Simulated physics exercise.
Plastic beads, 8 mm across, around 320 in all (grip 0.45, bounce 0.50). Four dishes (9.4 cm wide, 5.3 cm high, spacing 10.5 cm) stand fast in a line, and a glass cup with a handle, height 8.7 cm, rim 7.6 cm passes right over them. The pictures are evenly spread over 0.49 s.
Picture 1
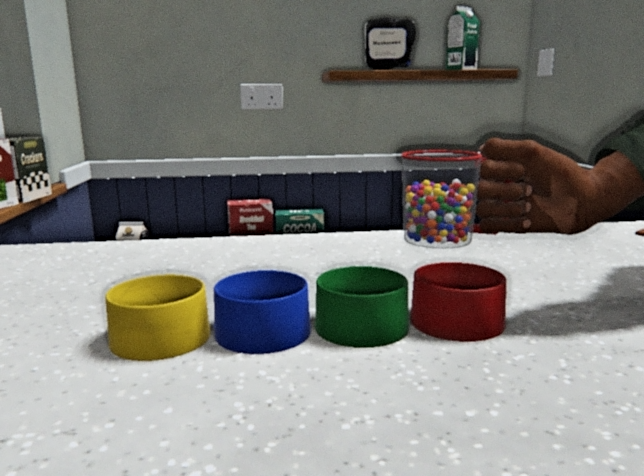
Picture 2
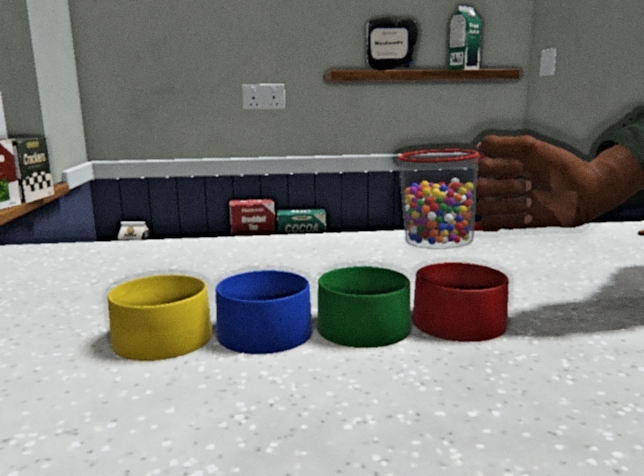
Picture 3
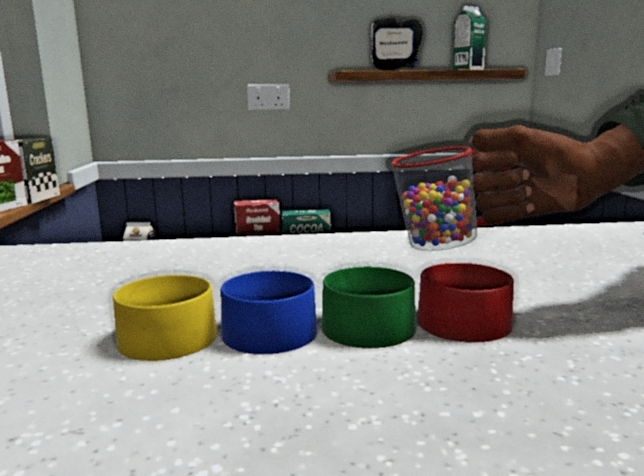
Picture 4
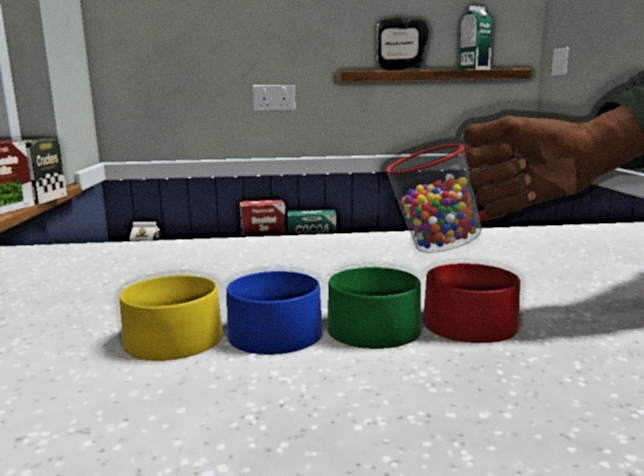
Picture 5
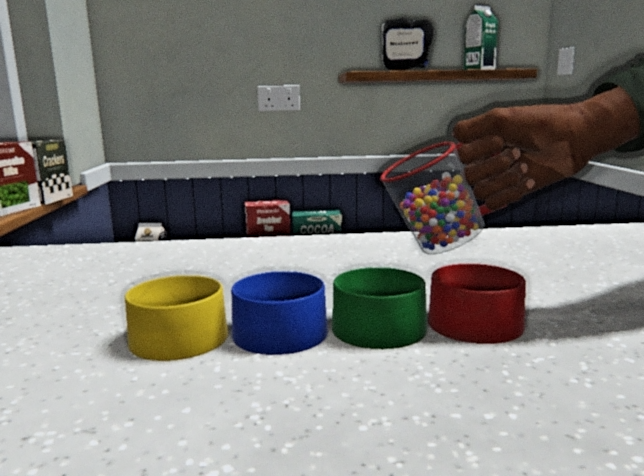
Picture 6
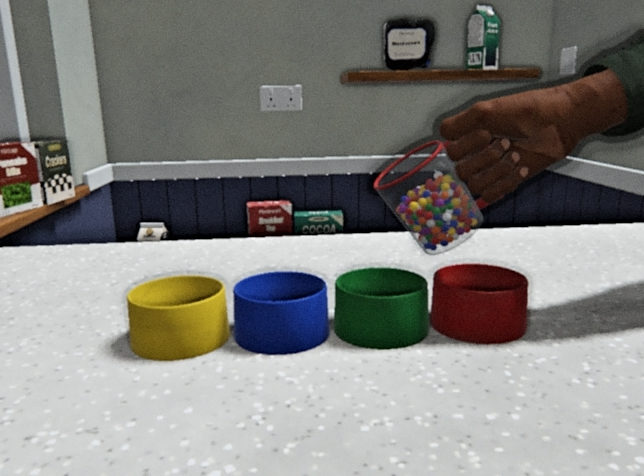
A hand gradually tilts a clear cup of colorful beads leftward above four colored dishes.
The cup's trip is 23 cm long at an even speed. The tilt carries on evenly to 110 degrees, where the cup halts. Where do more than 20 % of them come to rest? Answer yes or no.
Red: No, blue: Yes, green: No, yellow: No, counter: No.
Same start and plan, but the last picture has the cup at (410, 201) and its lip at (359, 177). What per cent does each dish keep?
Red 0; blue 0; green 0; yellow 100.
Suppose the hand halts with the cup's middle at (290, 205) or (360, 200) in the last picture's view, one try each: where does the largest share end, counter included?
The winner: Blue, then blue.
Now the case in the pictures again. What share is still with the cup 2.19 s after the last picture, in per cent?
About 0 per cent.
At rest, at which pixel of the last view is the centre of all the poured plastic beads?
At about (277, 314).
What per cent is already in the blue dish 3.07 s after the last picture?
Some 100 per cent.
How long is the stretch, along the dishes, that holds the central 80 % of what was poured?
Some 5 cm.
Then, 1.31 s after the last picture, tilt 110 degrees; cup holds 15 %, blue 85 %.
Then, 2.19 s after the last picture, tilt 110 degrees; cup holds 0 %, blue 100 %.
Then, 3.07 s after the last picture, tilt 110 degrees; cup holds 0 %, blue 100 %.
In the end, red 0 %, blue 100 %, green 0 %, yellow 0 %, counter 0 %.
